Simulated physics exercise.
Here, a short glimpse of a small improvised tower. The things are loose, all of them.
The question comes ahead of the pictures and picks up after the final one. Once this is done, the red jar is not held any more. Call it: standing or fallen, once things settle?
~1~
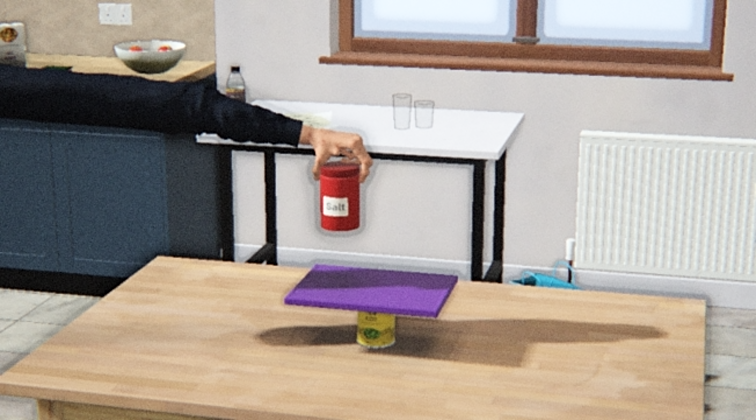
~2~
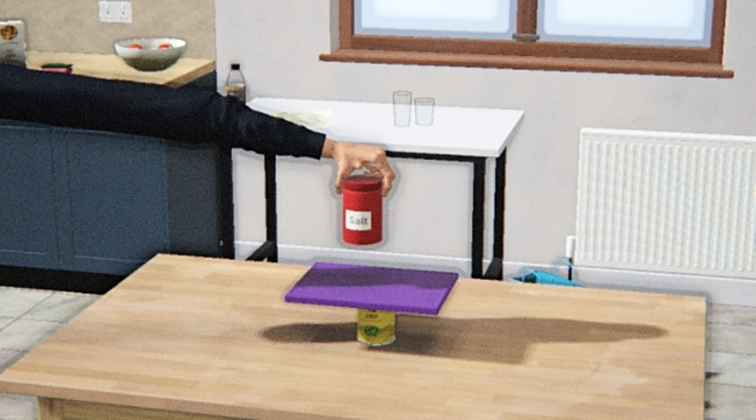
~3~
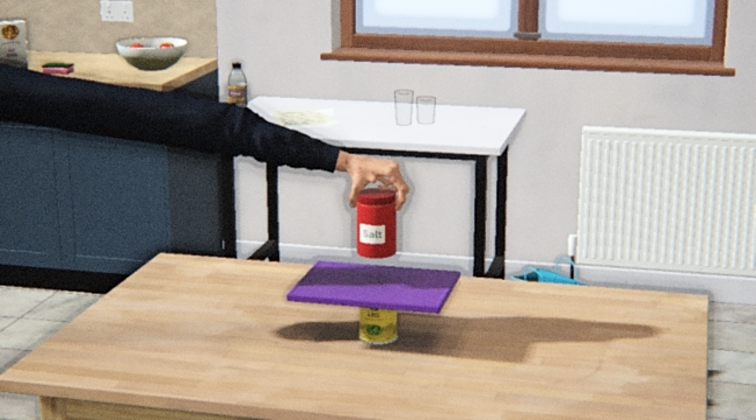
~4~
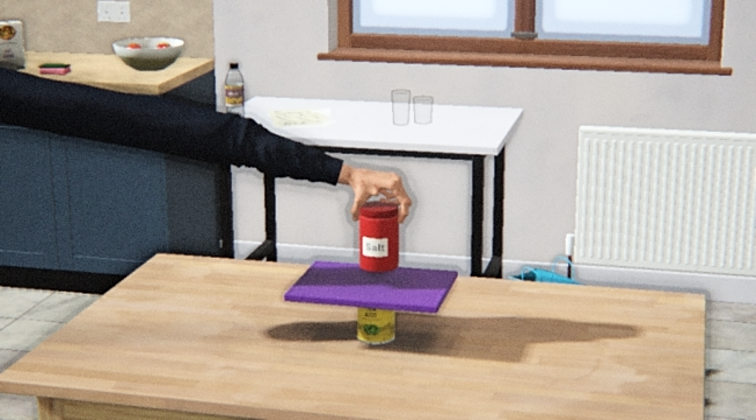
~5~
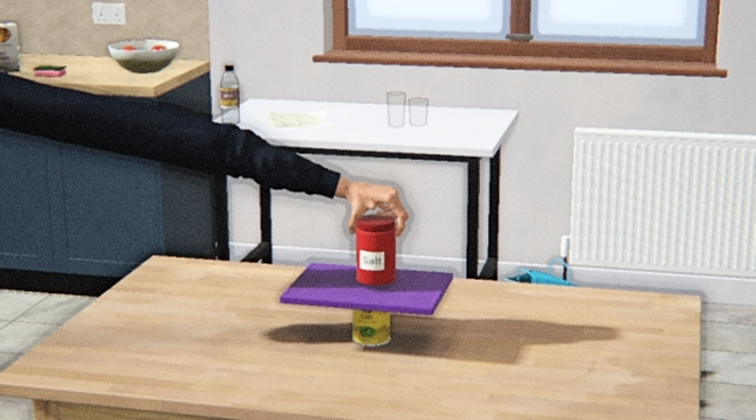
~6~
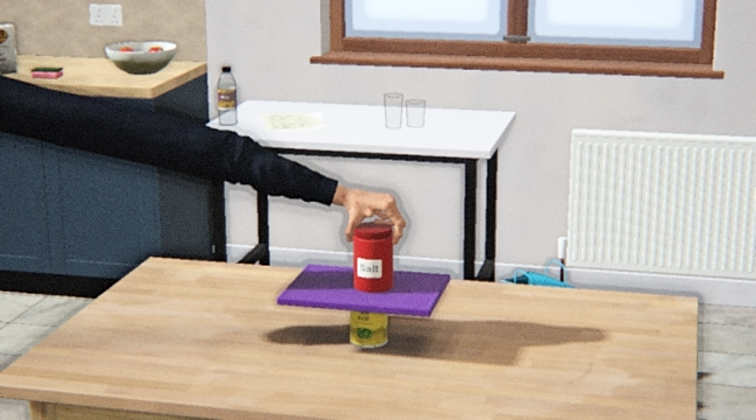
Standing.
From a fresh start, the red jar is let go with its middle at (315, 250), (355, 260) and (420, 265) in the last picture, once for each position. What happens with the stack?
It goes over first, remains upright second and goes over third.
Then, 0.80 s past the last view, nothing moves.
Then, 1.70 s past the last view, red jar resting near (373, 257).
Finally, all 3 still in place. Final places as the last picture's camera would see them, red jar near (373, 257). The stack holds.
